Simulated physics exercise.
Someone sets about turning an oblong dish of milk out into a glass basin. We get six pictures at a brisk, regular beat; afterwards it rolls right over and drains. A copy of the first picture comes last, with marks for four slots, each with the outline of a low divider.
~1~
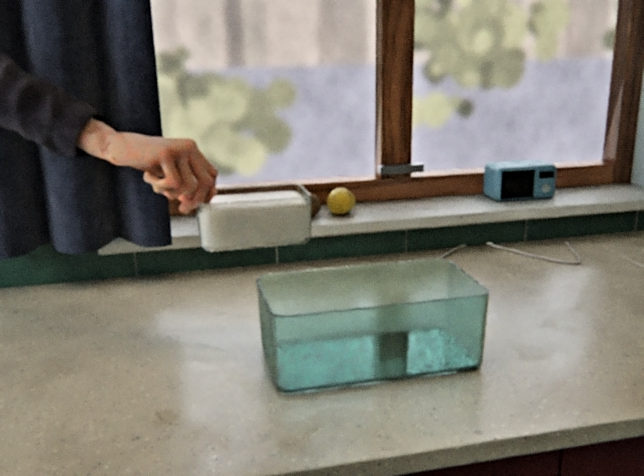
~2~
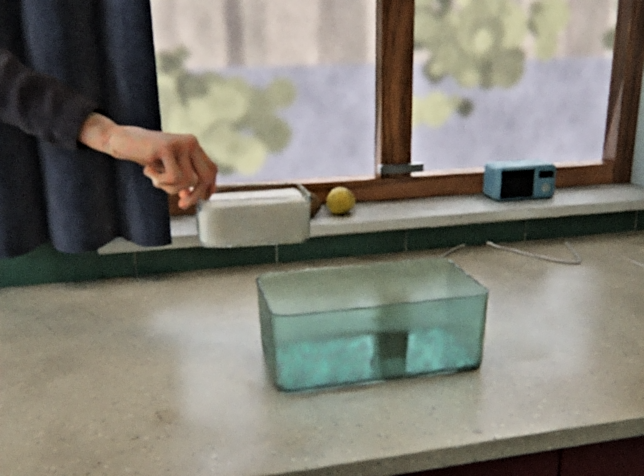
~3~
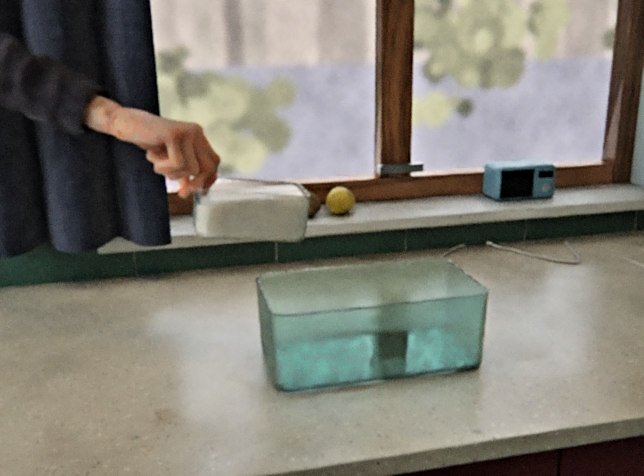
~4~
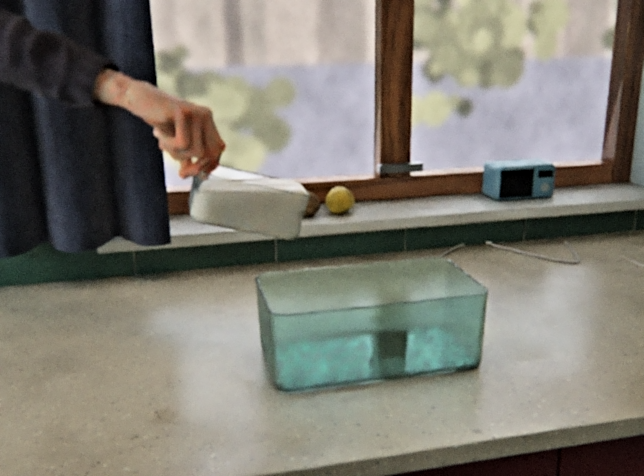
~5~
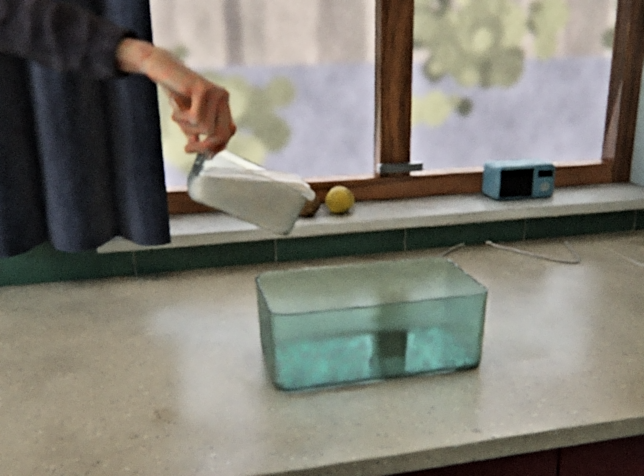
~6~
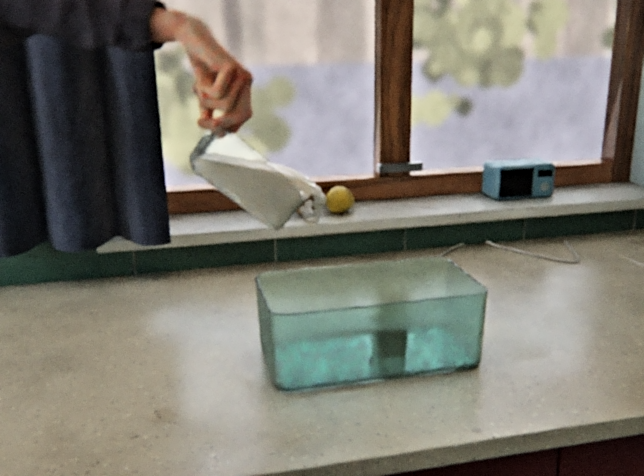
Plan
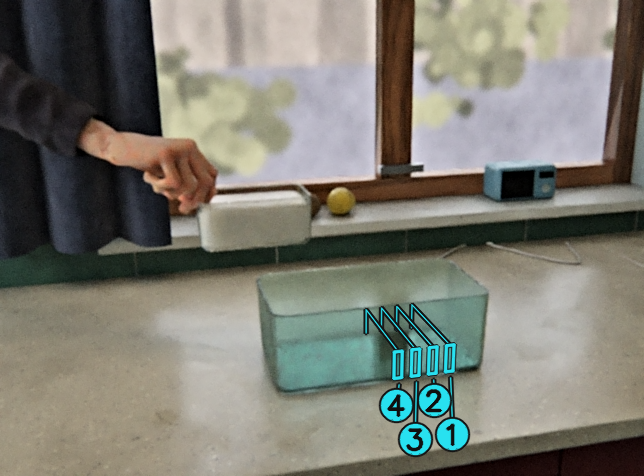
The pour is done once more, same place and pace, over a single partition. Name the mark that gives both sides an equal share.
I would pick slot 3.
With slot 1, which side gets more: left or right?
More ends on the left.
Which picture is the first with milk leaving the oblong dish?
Picture 4.
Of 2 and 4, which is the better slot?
4 it is.
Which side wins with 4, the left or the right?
The right one.
On the marked copy, 1 at (450, 377); 2 at (433, 379); 3 at (416, 381); 4 at (399, 384).
Choosing 1, about 90 % ends left of the wall and 7 % right of it; 3 % is lost outside.
Choosing 2, about 83 % ends left of the wall and 15 % right of it; 3 % is lost outside.
Choosing 3, about 49 % ends left of the wall and 45 % right of it; 6 % is lost outside.
Choosing 4, about 31 % ends left of the wall and 65 % right of it; 4 % is lost outside.
